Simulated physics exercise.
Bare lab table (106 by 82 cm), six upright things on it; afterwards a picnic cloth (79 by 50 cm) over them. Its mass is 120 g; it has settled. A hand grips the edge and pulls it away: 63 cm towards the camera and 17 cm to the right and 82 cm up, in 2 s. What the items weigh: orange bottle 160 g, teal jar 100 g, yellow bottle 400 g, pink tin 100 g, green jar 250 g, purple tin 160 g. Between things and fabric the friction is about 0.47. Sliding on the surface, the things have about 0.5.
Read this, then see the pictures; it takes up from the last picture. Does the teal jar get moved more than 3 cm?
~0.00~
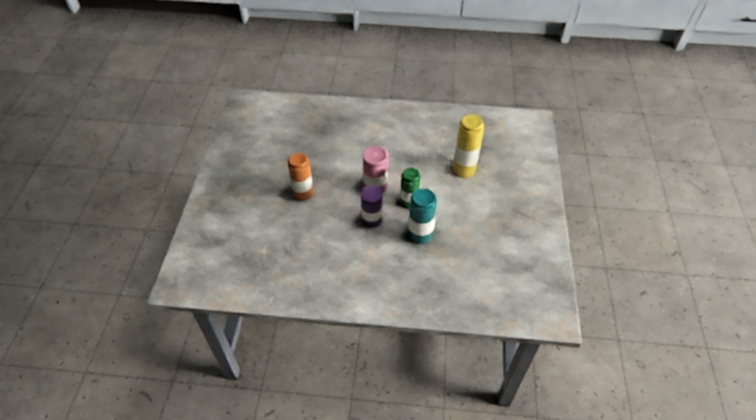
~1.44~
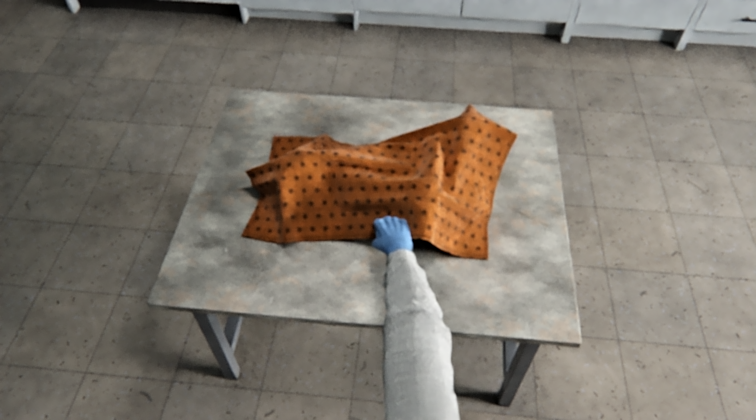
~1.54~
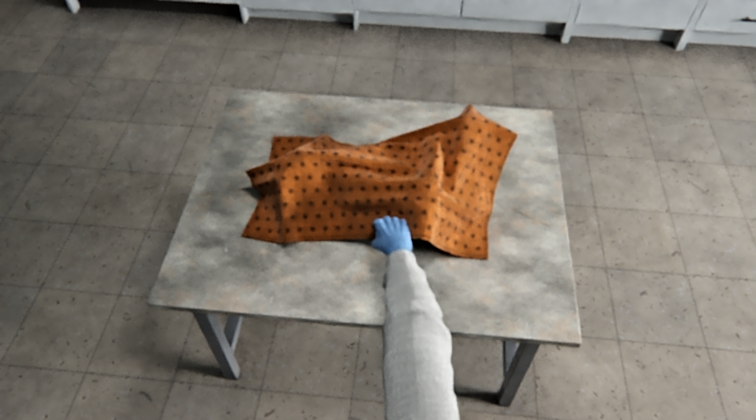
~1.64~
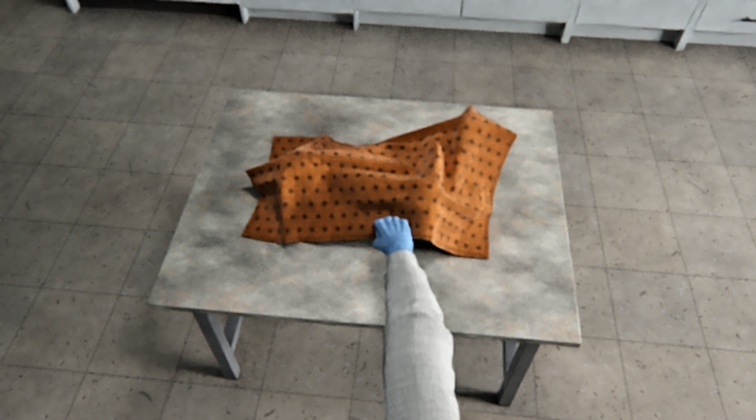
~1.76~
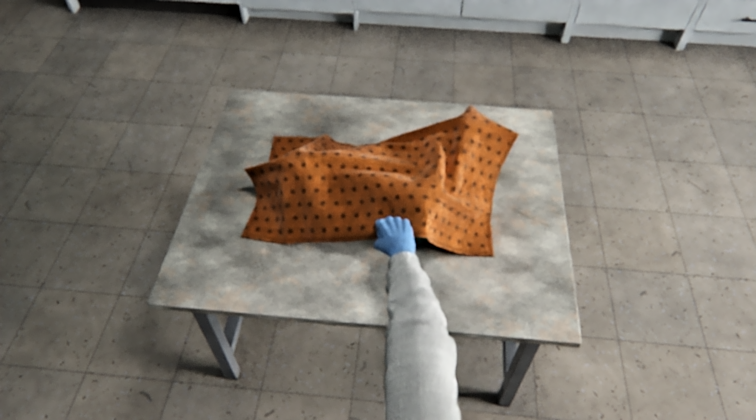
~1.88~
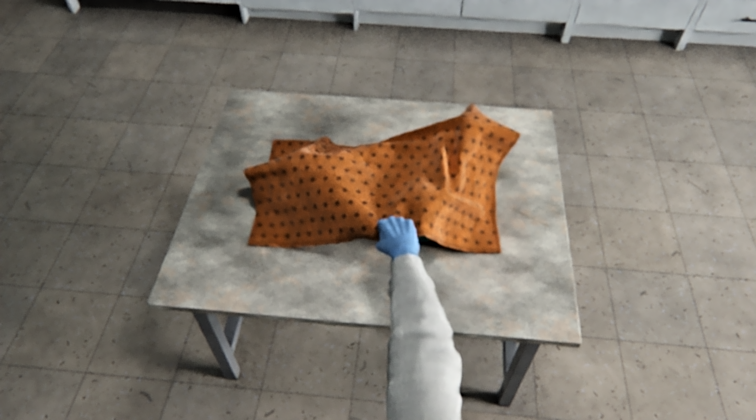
Still at its spot.
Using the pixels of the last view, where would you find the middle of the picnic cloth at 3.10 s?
Midpoint, last view: Approx. (426, 314).
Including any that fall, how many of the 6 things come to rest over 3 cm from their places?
Counted result: 2.
At 2.3 s, middle of the picnic cloth at (398, 207); orange bottle on its side, 11 cm off its start, pink tin 6 cm off its start, purple tin 1 cm off its start.
At 2.7 s, middle of the picnic cloth at (411, 242); orange bottle on its side, 11 cm off its start, pink tin on its side, 7 cm off its start, purple tin 1 cm off its start.
At 3.1 s, middle of the picnic cloth at (426, 314); orange bottle on its side, 11 cm off its start at (303, 218), pink tin on its side, 8 cm off its start at (386, 193), purple tin 2 cm off its start at (374, 198).
At 3.5 s, middle of the picnic cloth at (434, 284); orange bottle on its side, 12 cm off its start, pink tin on its side, 8 cm off its start, purple tin 2 cm off its start.
At 4.3 s, middle of the picnic cloth at (467, 303); teal jar 0 cm off its start at (424, 197), orange bottle on its side, 12 cm off its start at (302, 219), pink tin on its side, 8 cm off its start at (387, 194), purple tin 2 cm off its start at (374, 198).
